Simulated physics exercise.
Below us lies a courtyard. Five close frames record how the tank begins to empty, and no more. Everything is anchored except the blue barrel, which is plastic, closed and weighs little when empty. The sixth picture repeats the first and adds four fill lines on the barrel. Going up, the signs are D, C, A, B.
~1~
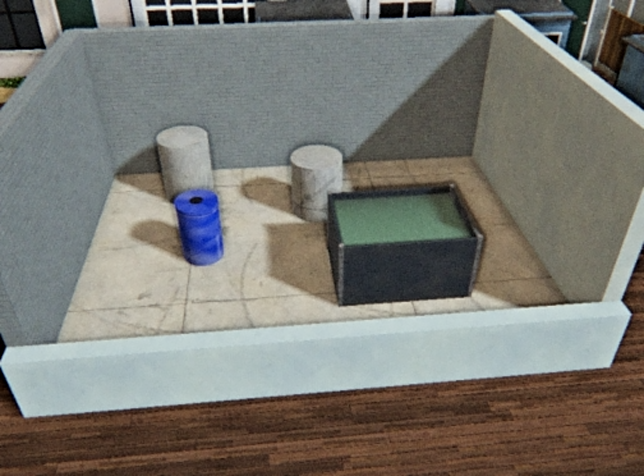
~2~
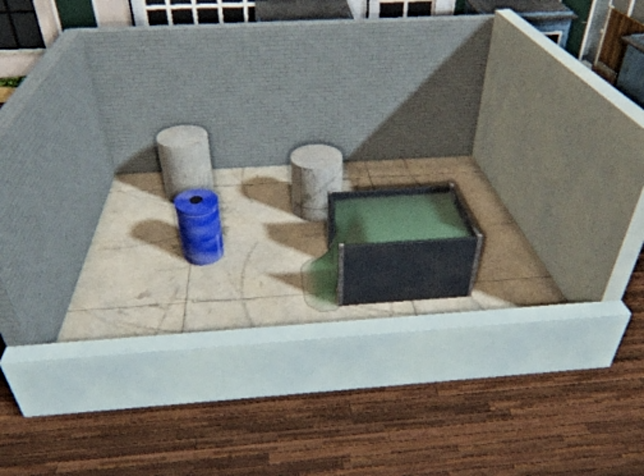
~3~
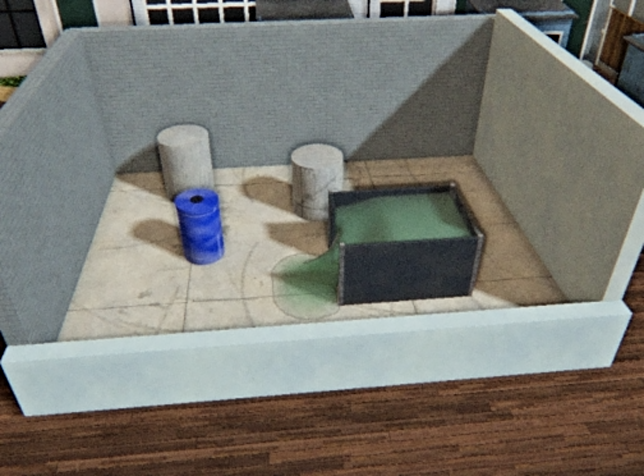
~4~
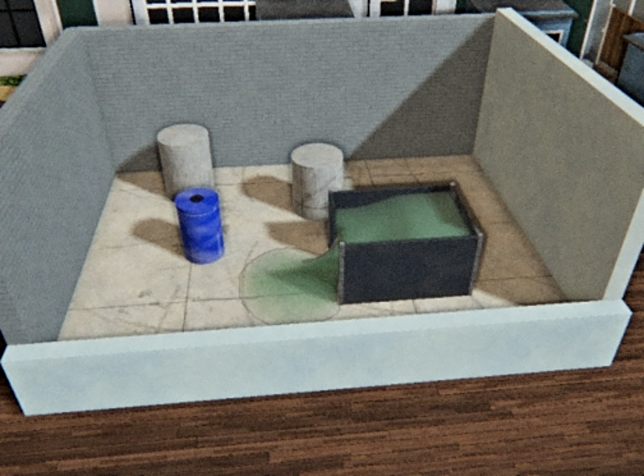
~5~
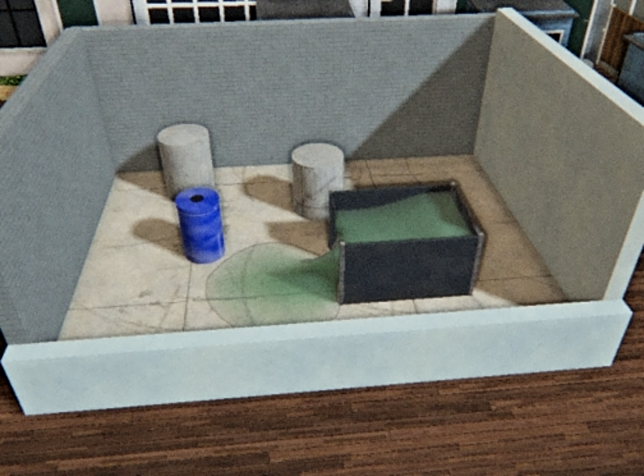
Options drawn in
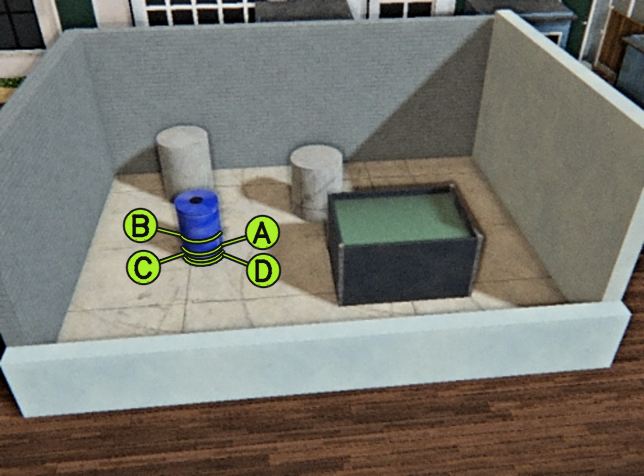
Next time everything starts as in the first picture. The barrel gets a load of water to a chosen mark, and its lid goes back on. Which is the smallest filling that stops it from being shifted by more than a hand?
Mark B just does it.
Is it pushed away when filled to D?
Yes, it does.
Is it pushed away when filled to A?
Yes, it does.
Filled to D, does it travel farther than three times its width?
Yes.
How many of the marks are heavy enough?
One of them.
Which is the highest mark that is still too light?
It is A.
On the marked copy, A at (201, 254); B at (199, 241); C at (202, 260); D at (203, 264); from the bottom up D, C, A, B.
With A, it is pushed about its own width away.
With B, it does not move.
With C, it is pushed about 4 times its own width away.
With D, it is pushed about 4 times its own width away.
